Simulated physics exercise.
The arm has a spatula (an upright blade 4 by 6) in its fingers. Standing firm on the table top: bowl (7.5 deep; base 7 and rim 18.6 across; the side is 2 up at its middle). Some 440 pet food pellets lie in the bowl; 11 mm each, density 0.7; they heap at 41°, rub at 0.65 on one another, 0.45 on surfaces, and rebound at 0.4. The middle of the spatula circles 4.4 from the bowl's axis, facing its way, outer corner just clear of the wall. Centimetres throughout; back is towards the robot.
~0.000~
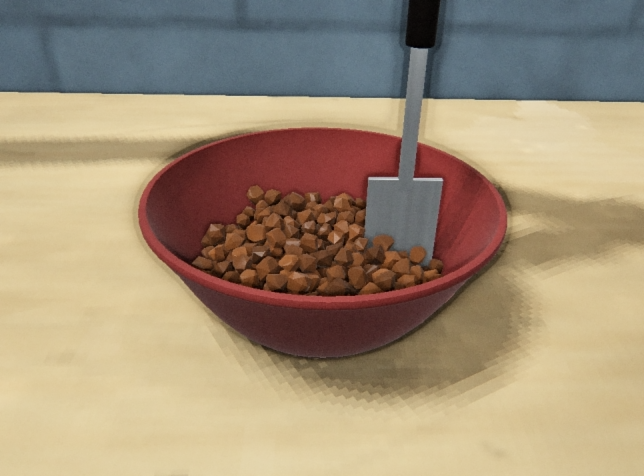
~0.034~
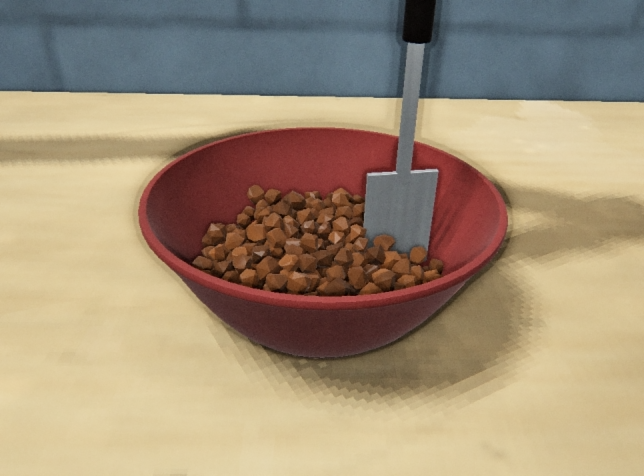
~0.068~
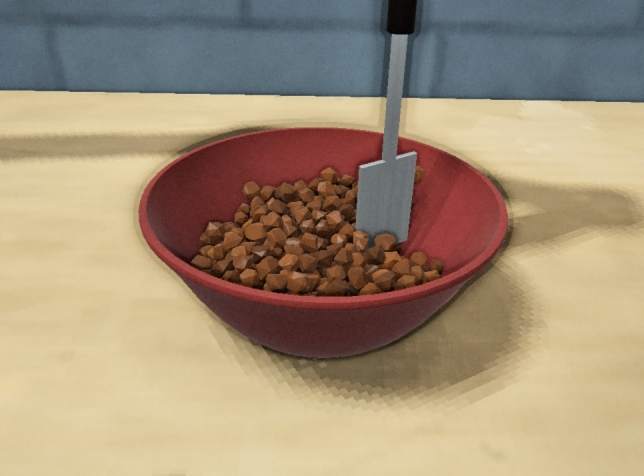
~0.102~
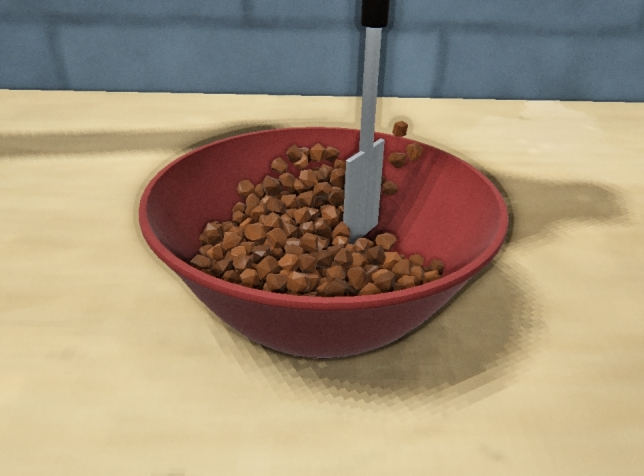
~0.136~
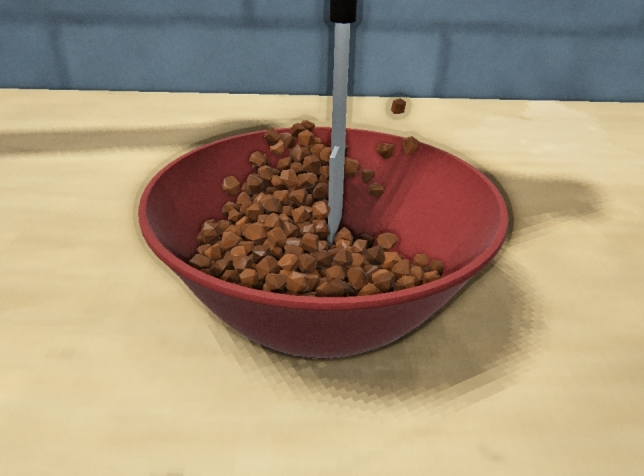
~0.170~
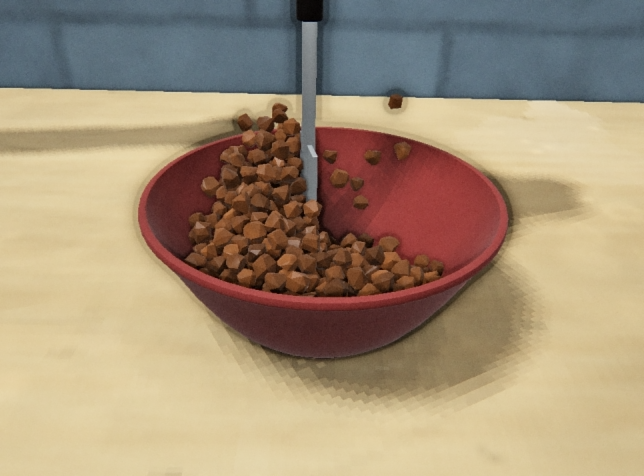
A spatula swept leftward along the back of a red bowl of brown pellets, turning edge-on as it pushed them into a heap at the back left, while a few flew up loose behind it.
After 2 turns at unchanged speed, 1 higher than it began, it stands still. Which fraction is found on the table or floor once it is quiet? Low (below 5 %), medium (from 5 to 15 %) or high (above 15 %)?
Share on the table or floor: High (above 15 %).
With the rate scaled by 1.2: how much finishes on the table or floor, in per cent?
About 30 per cent.
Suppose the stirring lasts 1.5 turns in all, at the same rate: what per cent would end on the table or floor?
Then about 25 per cent.
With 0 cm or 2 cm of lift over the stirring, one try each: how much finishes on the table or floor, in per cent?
Some 25 and 20 per cent.
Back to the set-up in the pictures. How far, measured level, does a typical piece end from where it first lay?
Some 9 cm.
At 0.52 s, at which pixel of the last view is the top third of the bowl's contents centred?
Around (427, 208).
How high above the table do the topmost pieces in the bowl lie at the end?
About 7.0 cm.
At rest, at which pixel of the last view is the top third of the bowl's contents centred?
Near (368, 235).
After 0.52 s, 344° round, highest piece 10 above the table; 391 in the bowl, 36 on the table or floor, 18 in flight or on the tool.
After 0.88 s, 226° round, highest piece 9 above the table; 340 in the bowl, 94 on the table or floor, 11 in flight or on the tool.
After 1.25 s, 0° round, highest piece 7 above the table; 330 in the bowl, 115 on the table or floor.
After 1.95 s, 0° round, highest piece 7 above the table; 330 in the bowl, 115 on the table or floor.
At rest, 330 in the bowl, 115 on the table or floor. That is 26 % on the table or floor.
